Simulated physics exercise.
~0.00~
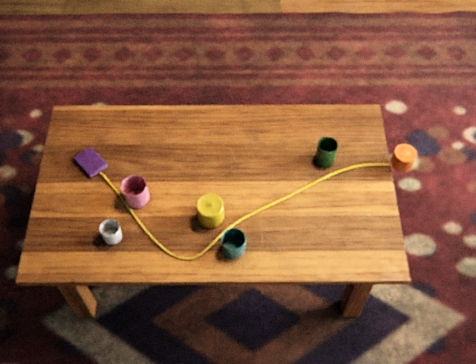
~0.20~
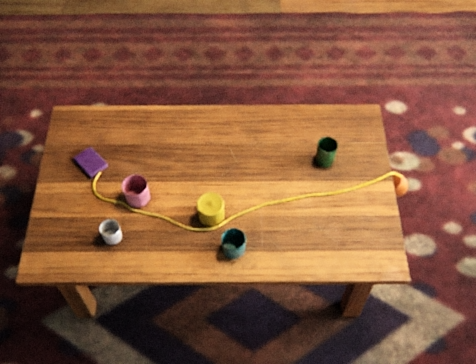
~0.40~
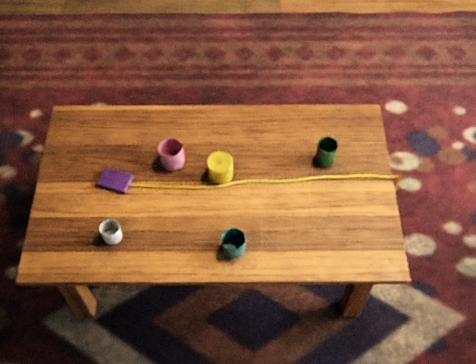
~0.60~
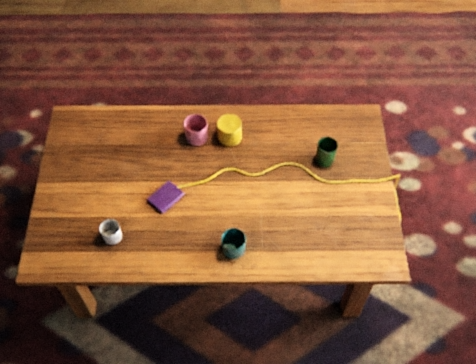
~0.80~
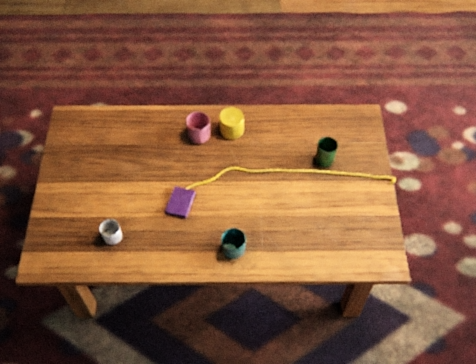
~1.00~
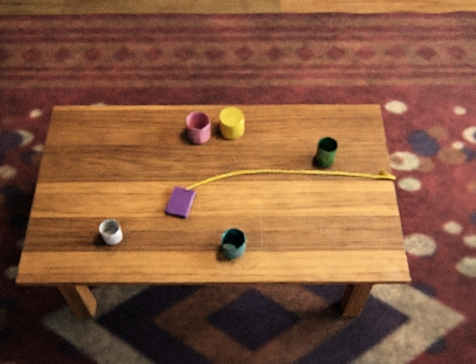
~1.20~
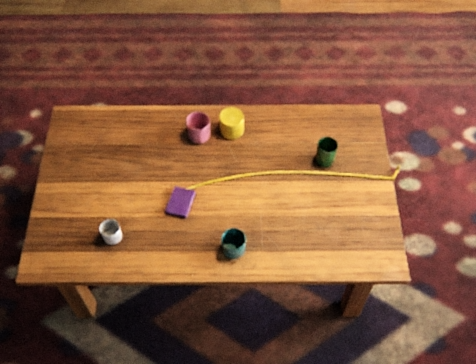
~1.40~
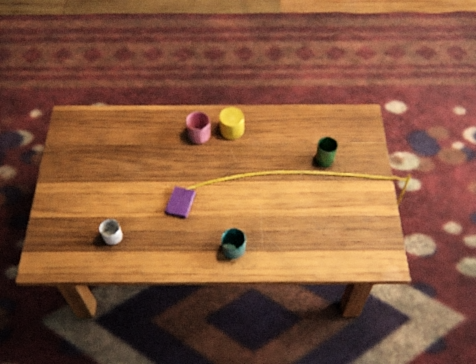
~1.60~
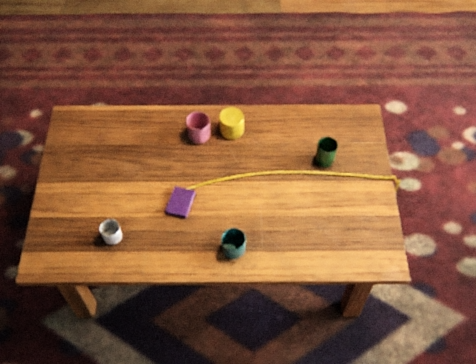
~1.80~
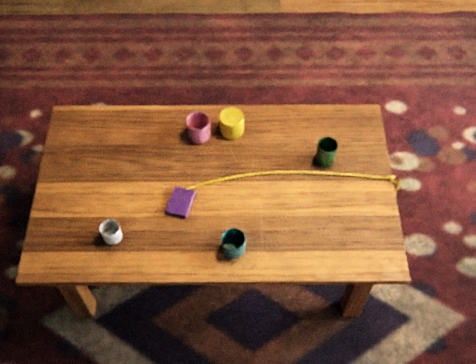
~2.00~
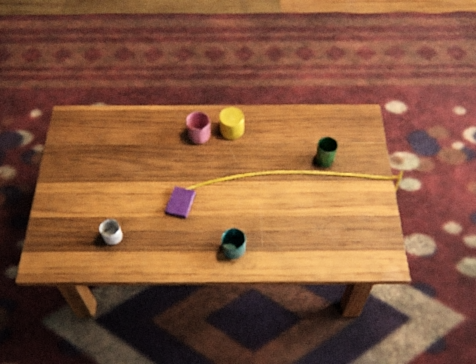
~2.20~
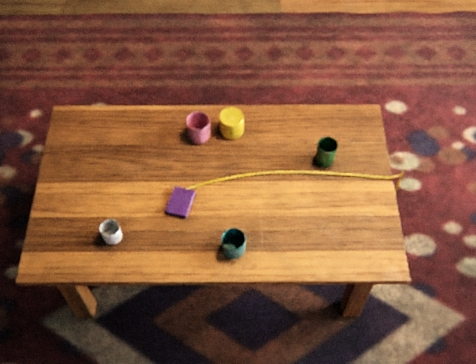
On a wooden table, a falling orange object's cord drags a purple block, shifting two cups.
